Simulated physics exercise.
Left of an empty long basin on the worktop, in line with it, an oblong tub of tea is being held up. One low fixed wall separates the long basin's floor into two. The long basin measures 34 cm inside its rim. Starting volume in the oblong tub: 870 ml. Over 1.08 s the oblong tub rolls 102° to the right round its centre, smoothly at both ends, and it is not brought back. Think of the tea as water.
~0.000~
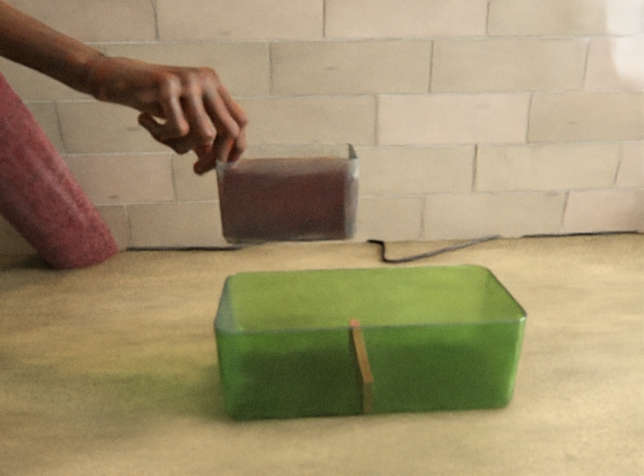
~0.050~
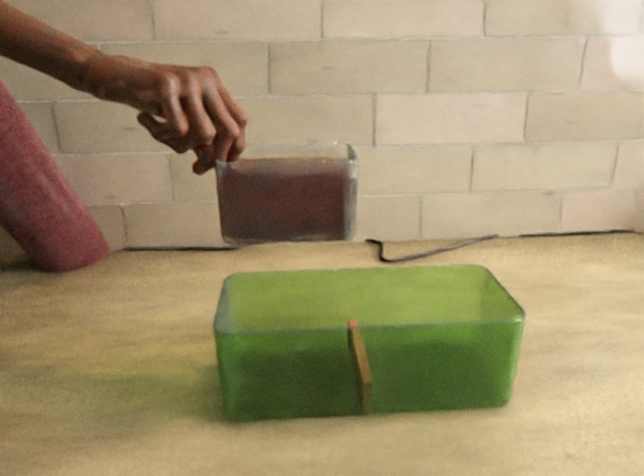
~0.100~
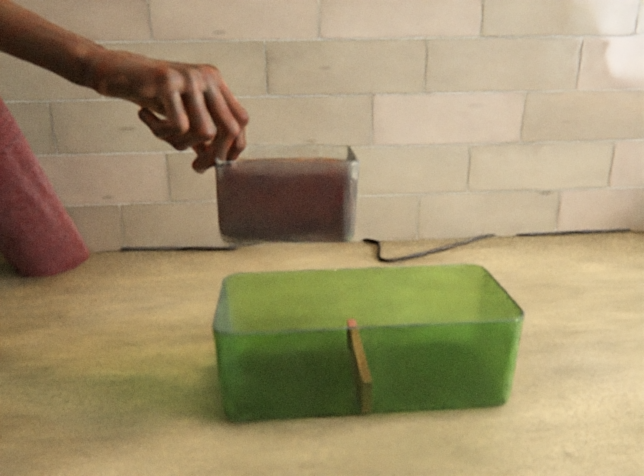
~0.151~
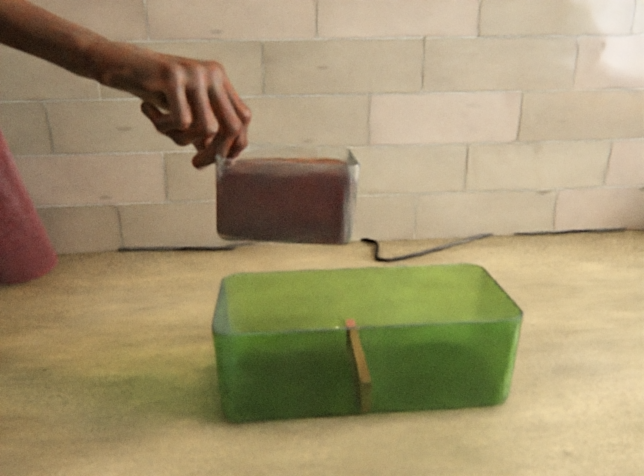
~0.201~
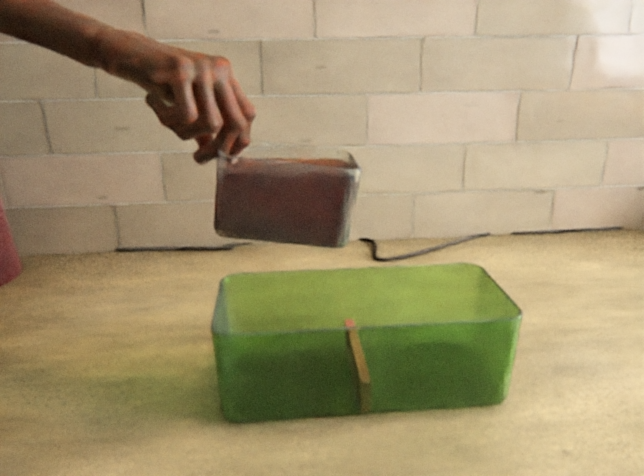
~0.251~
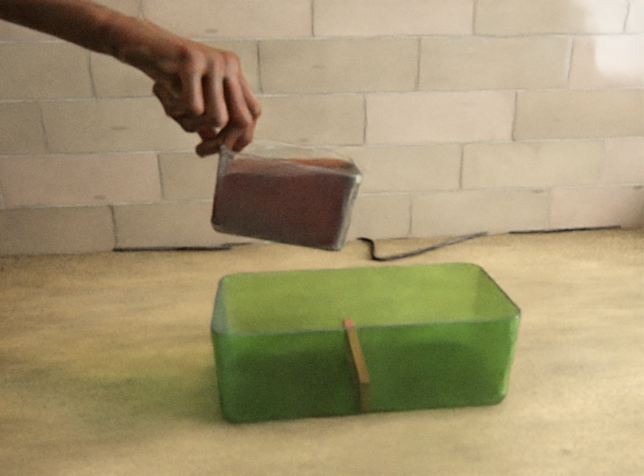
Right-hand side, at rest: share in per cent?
88 per cent.
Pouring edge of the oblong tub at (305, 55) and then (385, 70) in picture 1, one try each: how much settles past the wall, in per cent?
Around 70 per cent first, around 85 per cent next.
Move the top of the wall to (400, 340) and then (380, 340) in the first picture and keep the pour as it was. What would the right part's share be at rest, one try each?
I'd put it at about 70 per cent for the first and about 75 per cent for the second.
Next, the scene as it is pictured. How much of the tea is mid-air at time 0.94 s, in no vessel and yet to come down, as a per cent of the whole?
About 7 per cent.
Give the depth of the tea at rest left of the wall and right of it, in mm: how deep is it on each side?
Once settled, the left stands around 4 mm and the right around 32 mm.
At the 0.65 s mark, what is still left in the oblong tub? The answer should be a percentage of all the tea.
Near 56 in a hundred.
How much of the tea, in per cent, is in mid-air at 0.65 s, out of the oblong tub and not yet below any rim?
Roughly 30 %.
By 0.65 s the tilt is 67° and 56 per cent is still to pour, 0 is left of the wall and 15 right of it.
By 0.94 s the tilt is 98° and 13 per cent is still to pour, 4 is left of the wall and 77 right of it.
By 1.25 s the tilt is 102° and 2 per cent is still to pour, 9 is left of the wall and 87 right of it.
By 1.58 s the tilt is 102° and 0 per cent is still to pour, 11 is left of the wall and 88 right of it.
At rest 11 per cent lies left of the wall, 88 right of it and 1 outside.
